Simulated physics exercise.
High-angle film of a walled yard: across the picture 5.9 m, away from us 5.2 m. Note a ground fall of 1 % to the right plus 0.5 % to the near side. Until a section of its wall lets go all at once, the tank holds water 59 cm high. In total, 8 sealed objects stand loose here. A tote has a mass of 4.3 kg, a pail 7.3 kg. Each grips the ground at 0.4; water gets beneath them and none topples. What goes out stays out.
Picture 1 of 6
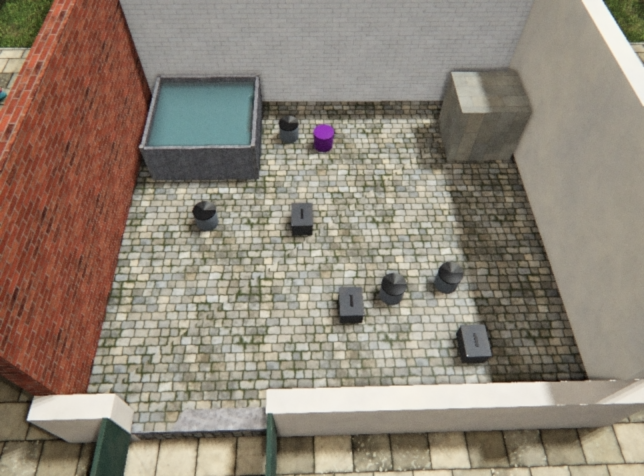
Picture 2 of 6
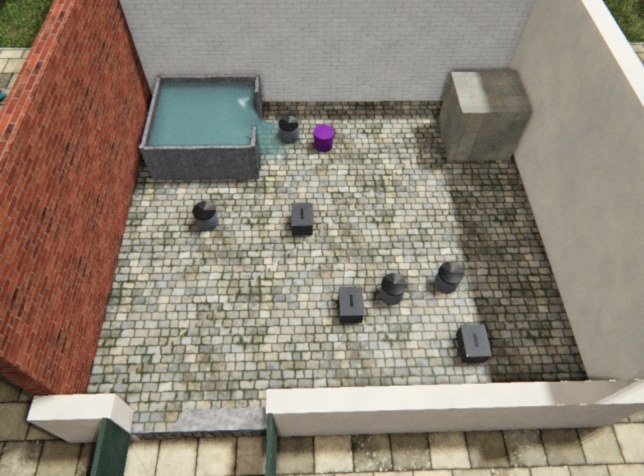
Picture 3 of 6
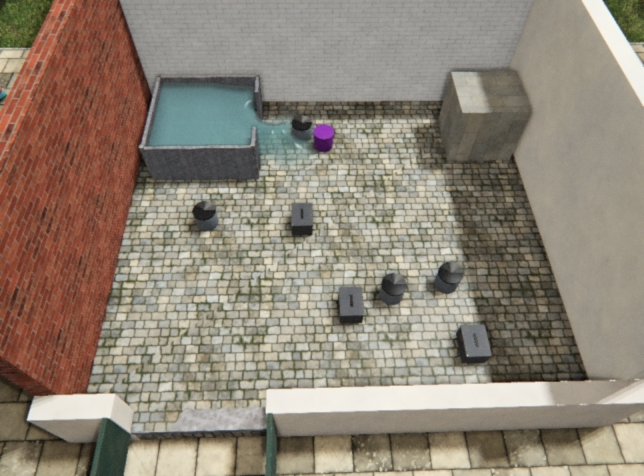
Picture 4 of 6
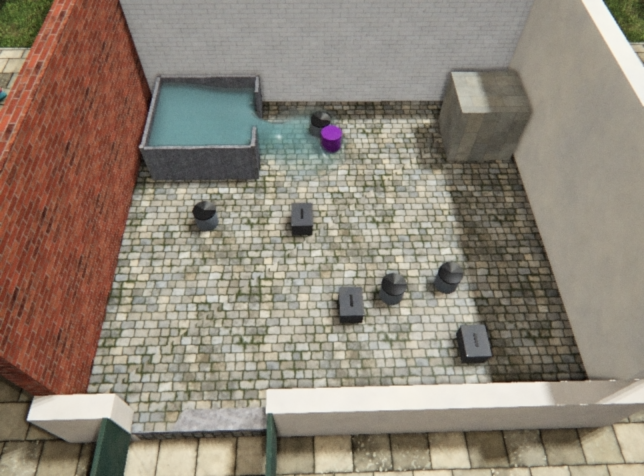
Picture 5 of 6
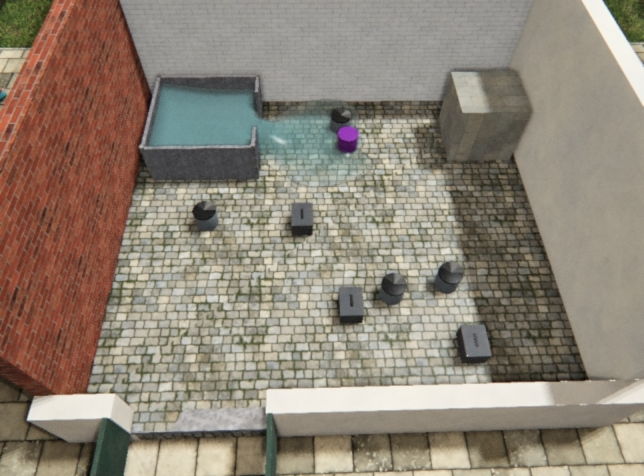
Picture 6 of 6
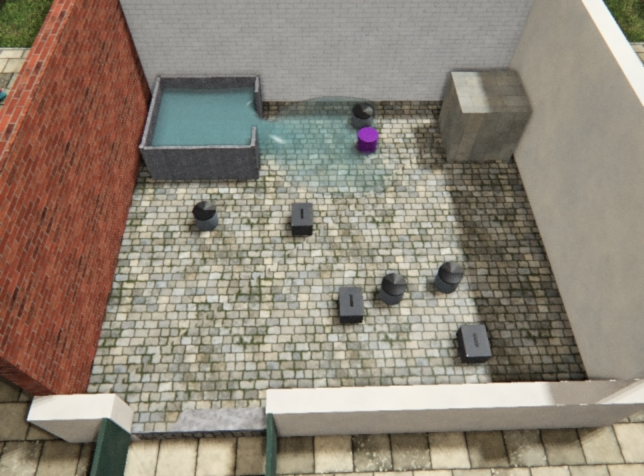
Water pouring from a raised tank across a walled paved yard, pushing a dark object and then a purple pail rightward.
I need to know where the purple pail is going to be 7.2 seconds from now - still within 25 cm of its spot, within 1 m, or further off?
The way I see it, it gets displaced a long stretch.
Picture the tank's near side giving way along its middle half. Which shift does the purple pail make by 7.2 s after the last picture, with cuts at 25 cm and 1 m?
I'd say the purple pail scarcely moves.
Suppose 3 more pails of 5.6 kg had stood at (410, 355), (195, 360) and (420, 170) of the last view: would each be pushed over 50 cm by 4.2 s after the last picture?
Answers, first to last: Not exceeding, not exceeding, exceeding.
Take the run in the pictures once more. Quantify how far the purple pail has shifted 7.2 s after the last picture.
350 centimetres.
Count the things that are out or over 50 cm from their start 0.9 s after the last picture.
By then the count is 2.
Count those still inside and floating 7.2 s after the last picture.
At that instant the tally stands at 1.
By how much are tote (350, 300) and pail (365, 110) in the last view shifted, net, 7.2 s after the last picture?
In turn: 60 cm, 200 cm.
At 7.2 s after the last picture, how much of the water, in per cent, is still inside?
100 % or so.
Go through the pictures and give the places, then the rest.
The purple pail at (324, 132) rests on the ground; 2.2 m2 under water; 0 of 8 have shifted, in the first frame.
The purple pail at (324, 132) rests on the ground; water covers 2.6 m2; 0 of 8 have shifted, in the second frame.
The purple pail at (324, 132), on the bottom; 3.1 m2 under water; 1 of 8 have shifted, in the third frame.
The purple pail at (331, 133), on the bottom, 12 cm from its start; 3.8 m2 under water; 2 of 8 have shifted, in the fourth frame.
The purple pail at (348, 134), on the bottom, 38 cm from its start; water covers 4.6 m2; 2 of 8 have shifted, in the fifth frame.
The purple pail at (368, 135) rests on the ground, 69 cm from its start; 5.6 m2 under water; 2 of 8 have shifted, in the sixth frame.
Then, 0.9 s after the last picture the purple pail is near (439, 139), 1.8 m from its start, aground; 0 of 8 are out; 0 afloat.
Then, 2.8 s after the last picture the purple pail is near (512, 249), 3.3 m from its start, aground; 0 of 8 are out; 1 afloat.
Then, 4.8 s after the last picture the purple pail is near (551, 331), 4.3 m from its start, afloat; 0 of 8 are out; 3 afloat.
Then, 7.2 s after the last picture the purple pail is near (448, 323), 3.5 m from its start, aground; 0 of 8 are out; 1 afloat.
